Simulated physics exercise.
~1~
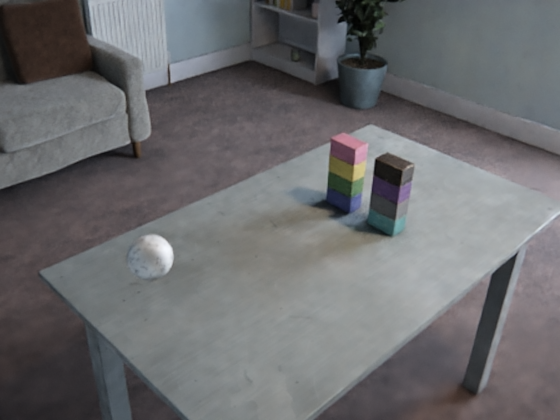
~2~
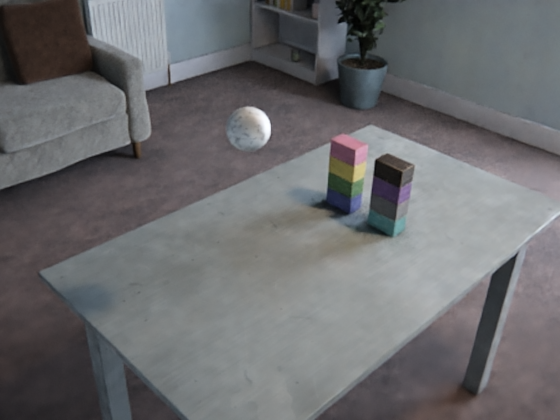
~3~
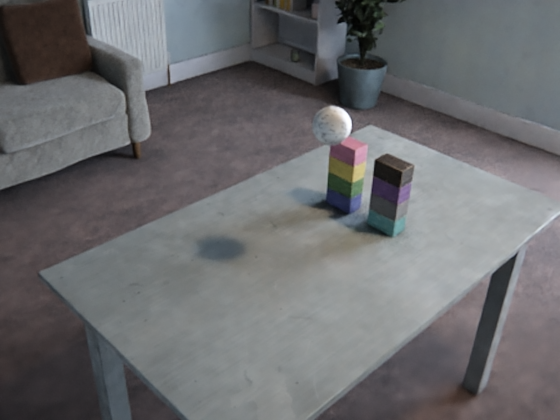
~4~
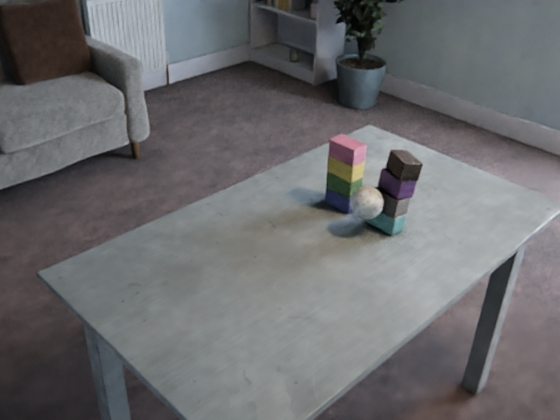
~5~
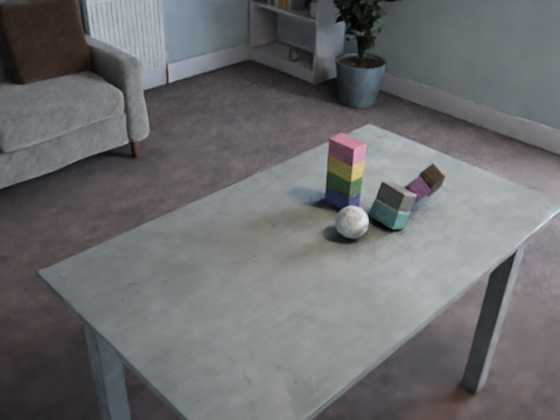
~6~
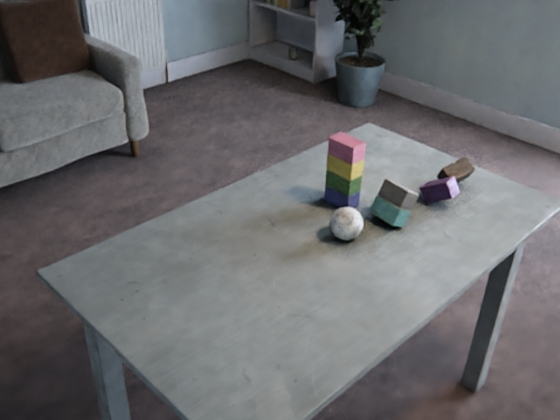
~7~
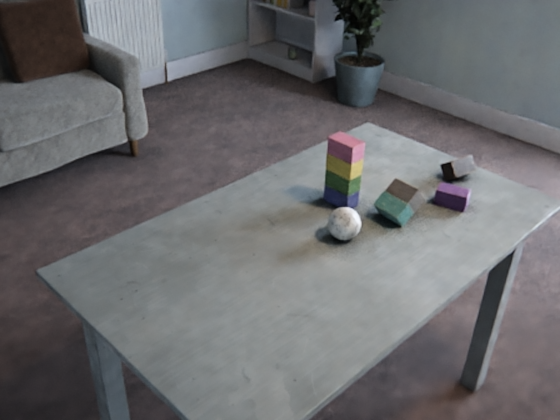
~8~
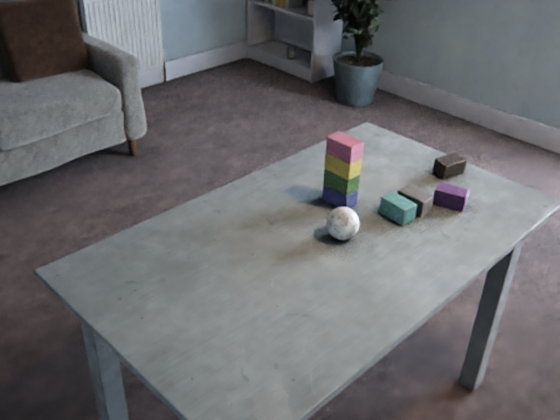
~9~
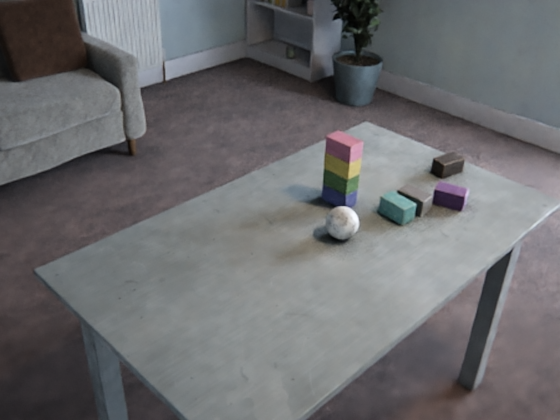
A white ball flies right and topples the darker block stack beside a standing colourful one.
